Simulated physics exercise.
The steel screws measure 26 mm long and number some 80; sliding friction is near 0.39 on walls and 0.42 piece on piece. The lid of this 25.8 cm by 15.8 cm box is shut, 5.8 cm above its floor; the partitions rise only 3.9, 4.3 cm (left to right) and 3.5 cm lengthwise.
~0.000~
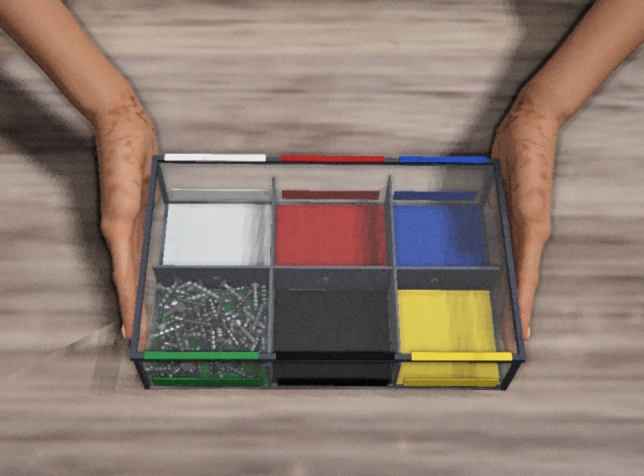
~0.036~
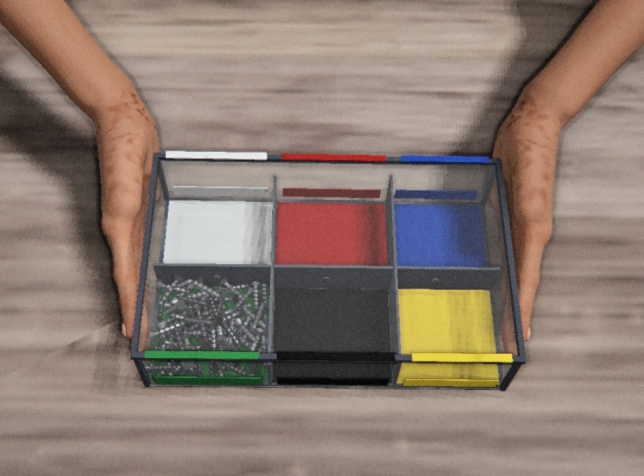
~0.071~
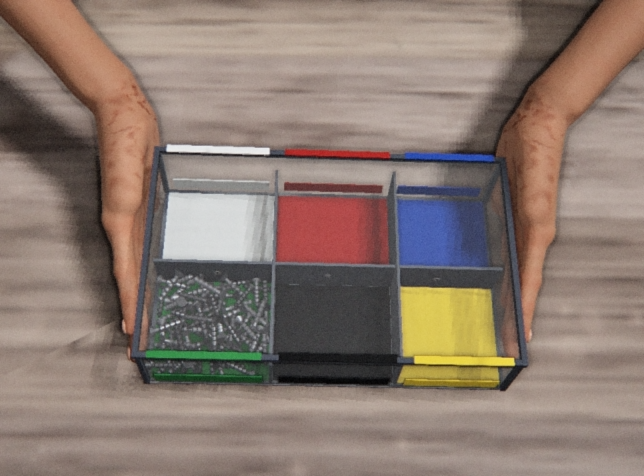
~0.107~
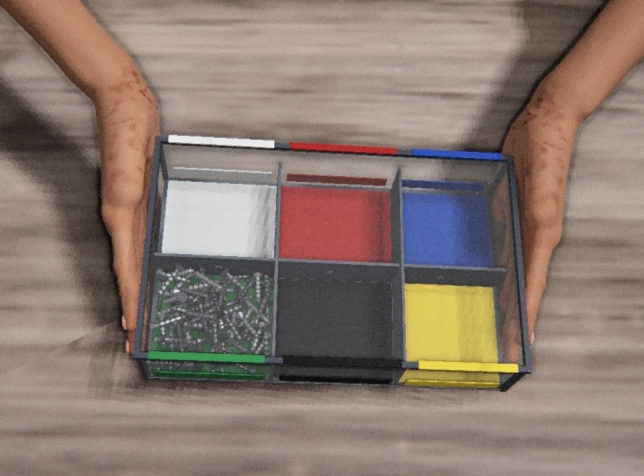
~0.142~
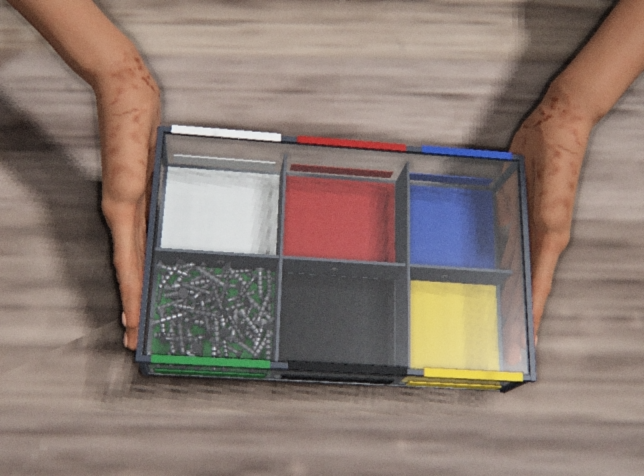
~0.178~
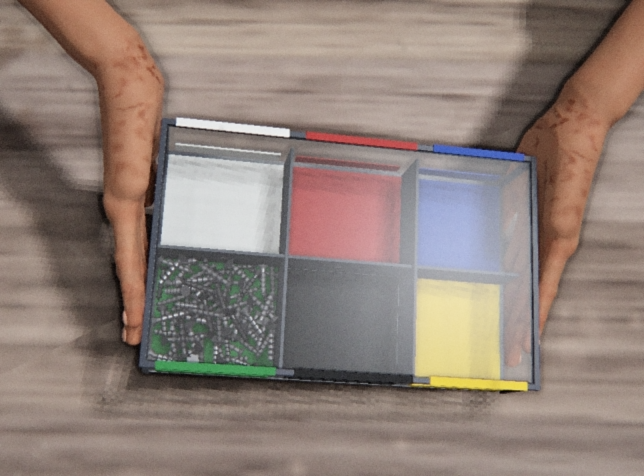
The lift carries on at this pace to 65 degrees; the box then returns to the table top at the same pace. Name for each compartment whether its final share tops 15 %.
Red compartment: No; blue compartment: No; green compartment: Yes; yellow compartment: No; white compartment: No; black compartment: No.
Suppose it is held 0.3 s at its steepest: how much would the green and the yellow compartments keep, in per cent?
Then: Green 95; yellow 0.
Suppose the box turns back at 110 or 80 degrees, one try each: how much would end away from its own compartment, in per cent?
About 10 and 5 per cent.
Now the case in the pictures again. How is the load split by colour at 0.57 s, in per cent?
Red 0, blue 0, green 100, yellow 0, white 0, black 0.
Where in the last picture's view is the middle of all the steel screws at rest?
Around (232, 352).
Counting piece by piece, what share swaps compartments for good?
Roughly 5 per cent.
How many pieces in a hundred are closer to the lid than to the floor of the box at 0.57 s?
Roughly 30 per cent.
After 0.57 s, tilt 64 degrees; green 100 %.
After 0.83 s, tilt 26 degrees; green 95 %, black 5 %.
Then, at 1.20 s, tilt 0 degrees; green 95 %, black 5 %.
By 1.6 s all is still; red 0 %, blue 0 %, green 95 %, yellow 0 %, white 0 %, black 5 %.
